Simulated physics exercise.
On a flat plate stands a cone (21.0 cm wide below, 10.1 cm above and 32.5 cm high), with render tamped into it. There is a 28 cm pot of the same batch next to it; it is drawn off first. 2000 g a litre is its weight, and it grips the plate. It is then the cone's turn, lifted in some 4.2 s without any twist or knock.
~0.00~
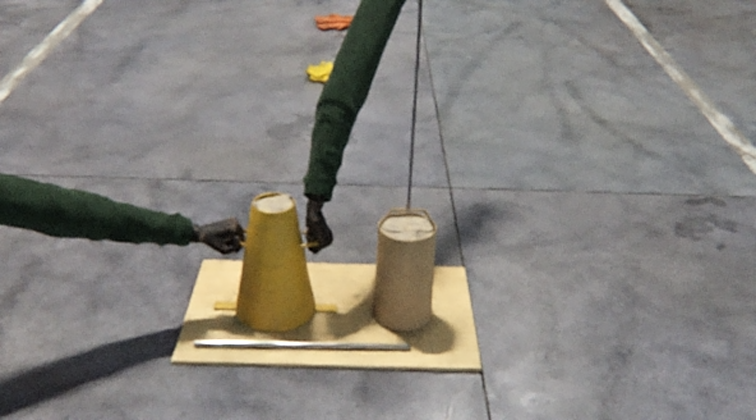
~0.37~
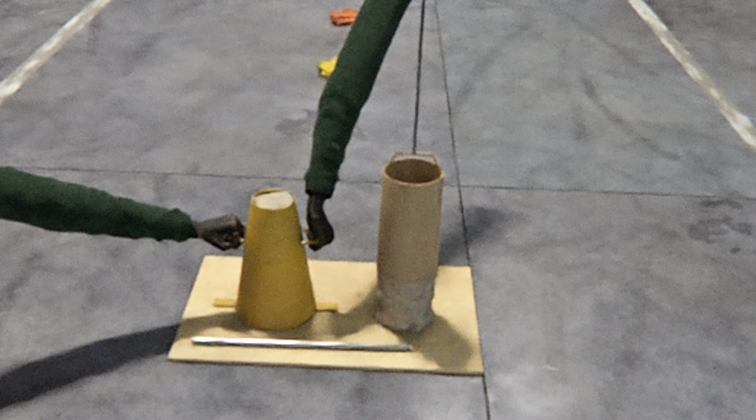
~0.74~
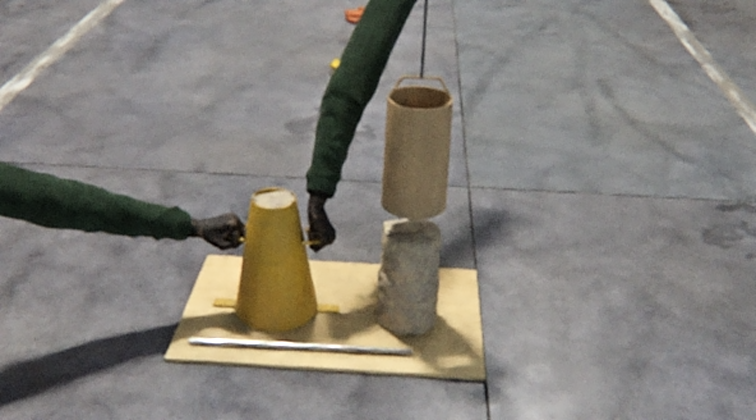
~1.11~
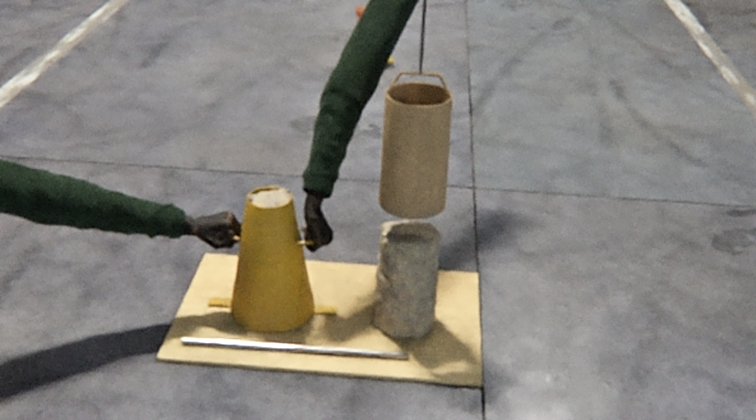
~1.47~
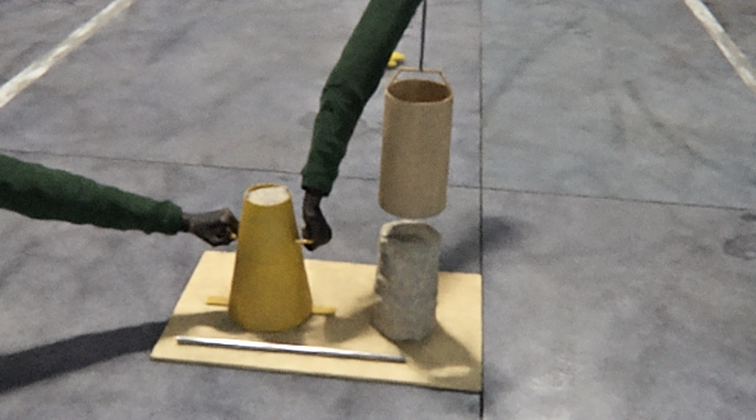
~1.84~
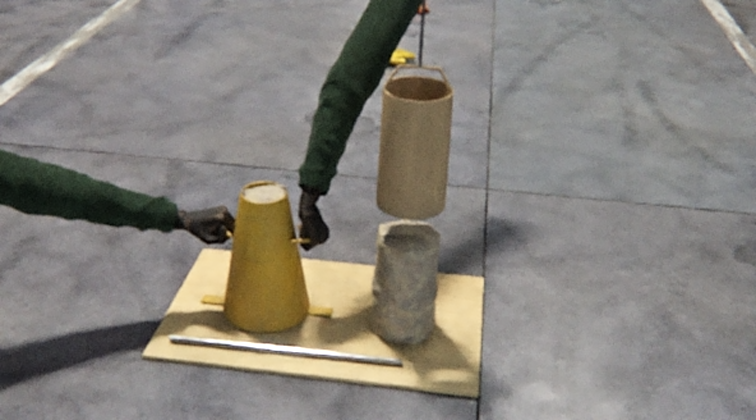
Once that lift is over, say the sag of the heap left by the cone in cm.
Estimate: Around 0 cm.
After 2.9 s, the cone is up 7.7 cm; the render has come down 0.1 cm to 32 cm and is 21 cm wide.
After 3.9 s, the cone is up 20 cm; the render has come down 0.1 cm to 32 cm and is 21 cm wide.
After 5.0 s, the cone is up 33 cm; the render has come down 0.1 cm to 32 cm and is 21 cm wide.
After 6.3 s, the cone is clear; the render has come down 0.1 cm to 32 cm and is 21 cm wide.
After 6.8 s, at rest, the cone is clear; the render has come down 0.1 cm to 32 cm and is 21 cm wide.
